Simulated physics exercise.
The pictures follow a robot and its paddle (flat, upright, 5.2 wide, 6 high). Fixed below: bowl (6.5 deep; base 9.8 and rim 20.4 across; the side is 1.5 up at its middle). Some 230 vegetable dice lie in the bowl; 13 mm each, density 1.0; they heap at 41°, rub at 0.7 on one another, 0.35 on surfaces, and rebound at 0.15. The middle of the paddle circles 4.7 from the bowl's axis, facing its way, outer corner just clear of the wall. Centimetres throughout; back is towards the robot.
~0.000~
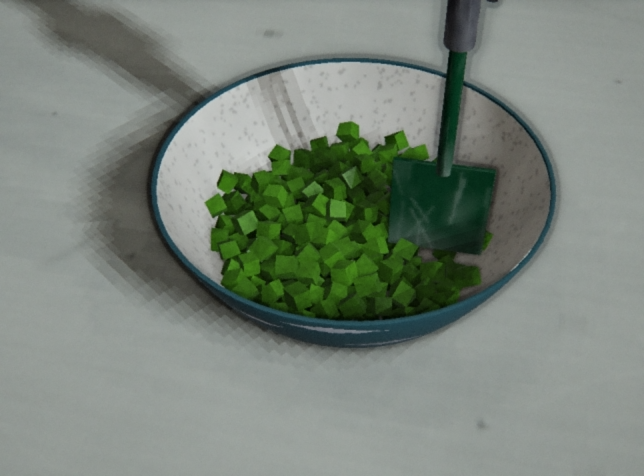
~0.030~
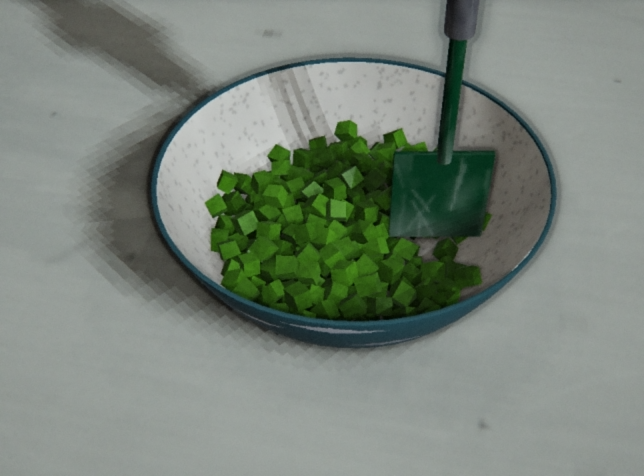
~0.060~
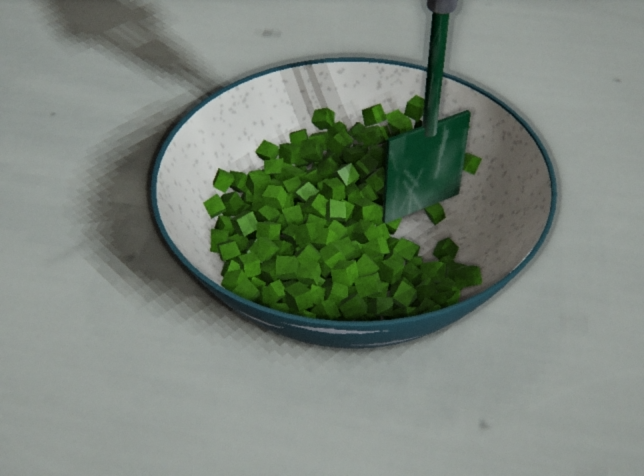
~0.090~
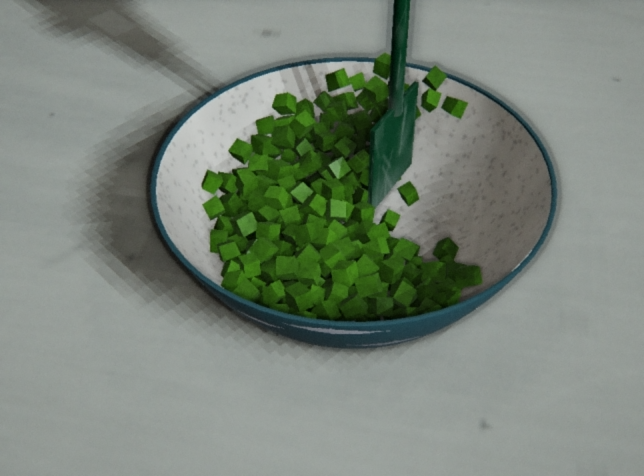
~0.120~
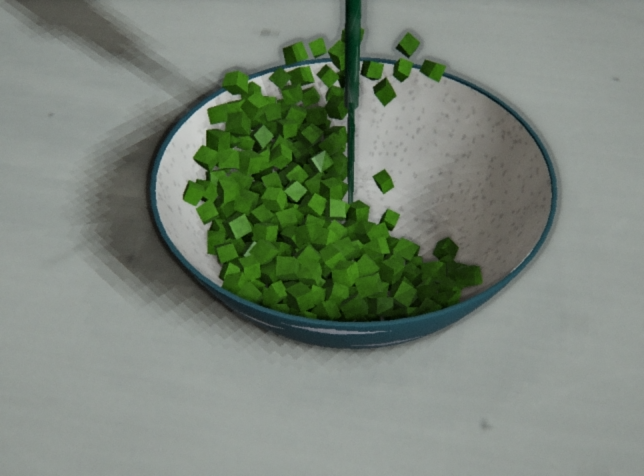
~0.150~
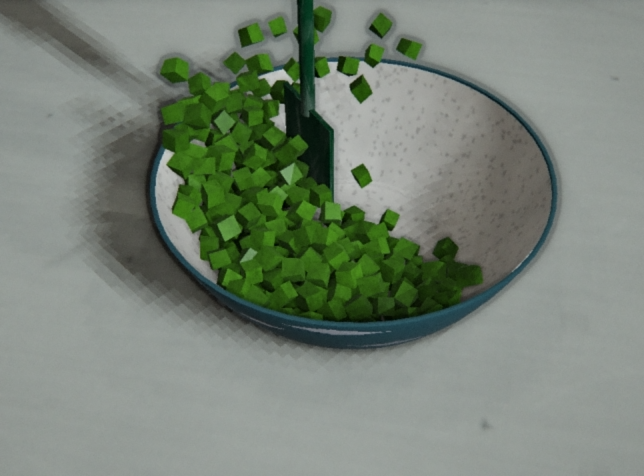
A speckled bowl with a blue rim held a heap of green cubes while a green paddle swept from the right around the back toward the left, pushing cubes up and flinging some above the rim.
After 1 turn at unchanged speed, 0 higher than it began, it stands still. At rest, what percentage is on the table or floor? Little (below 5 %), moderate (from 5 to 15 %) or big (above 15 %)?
On the table or floor the share is big, above 15 %.
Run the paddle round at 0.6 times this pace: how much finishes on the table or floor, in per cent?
Some 20 per cent.
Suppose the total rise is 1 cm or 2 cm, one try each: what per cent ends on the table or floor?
About 45 and 35 per cent.
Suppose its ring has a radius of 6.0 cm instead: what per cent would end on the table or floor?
In that case some 15 per cent.
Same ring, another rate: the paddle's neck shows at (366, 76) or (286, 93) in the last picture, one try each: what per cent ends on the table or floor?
Some 25 and 55 per cent.
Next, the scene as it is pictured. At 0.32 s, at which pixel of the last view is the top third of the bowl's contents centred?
Around (444, 257).
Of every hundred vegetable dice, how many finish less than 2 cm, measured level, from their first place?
Roughly 0 per cent.
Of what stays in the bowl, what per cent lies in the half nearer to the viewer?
Some 30 per cent.
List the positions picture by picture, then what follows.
Paddle neck at (447, 141), 0° round; upper third of the load around (333, 212), from x 215 to 480, top at y 130; 228 in the bowl, in the first frame.
Paddle neck at (447, 129), 11° round; upper third of the load around (333, 210), from x 215 to 475, top at y 130, in the second frame.
Paddle neck at (432, 102), 40° round; upper third of the load around (335, 189), from x 215 to 470, top at y 110, in the third frame.
Paddle neck at (397, 82), 71° round; upper third of the load around (323, 156), from x 210 to 470, top at y 65, in the fourth frame.
Paddle neck at (352, 75), 101° round; upper third of the load around (287, 137), from x 195 to 470, top at y 35, in the fifth frame.
Paddle neck at (307, 82), 131° round; upper third of the load around (243, 134), from x 175 to 470, top at y 20; 222 in the bowl, 6 in flight or on the tool, in the sixth frame.
After 0.23 s, 215° round, highest piece 11 above the table; 198 in the bowl, 30 in flight or on the tool.
After 0.32 s, 298° round, highest piece 10 above the table; 166 in the bowl, 14 on the table or floor, 48 in flight or on the tool.
After 0.56 s, 0° round, highest piece 5 above the table; 132 in the bowl, 96 on the table or floor.
After 1.26 s, 0° round, highest piece 5 above the table; 132 in the bowl, 96 on the table or floor.
At rest, 132 in the bowl, 96 on the table or floor. That is 42 % on the table or floor.
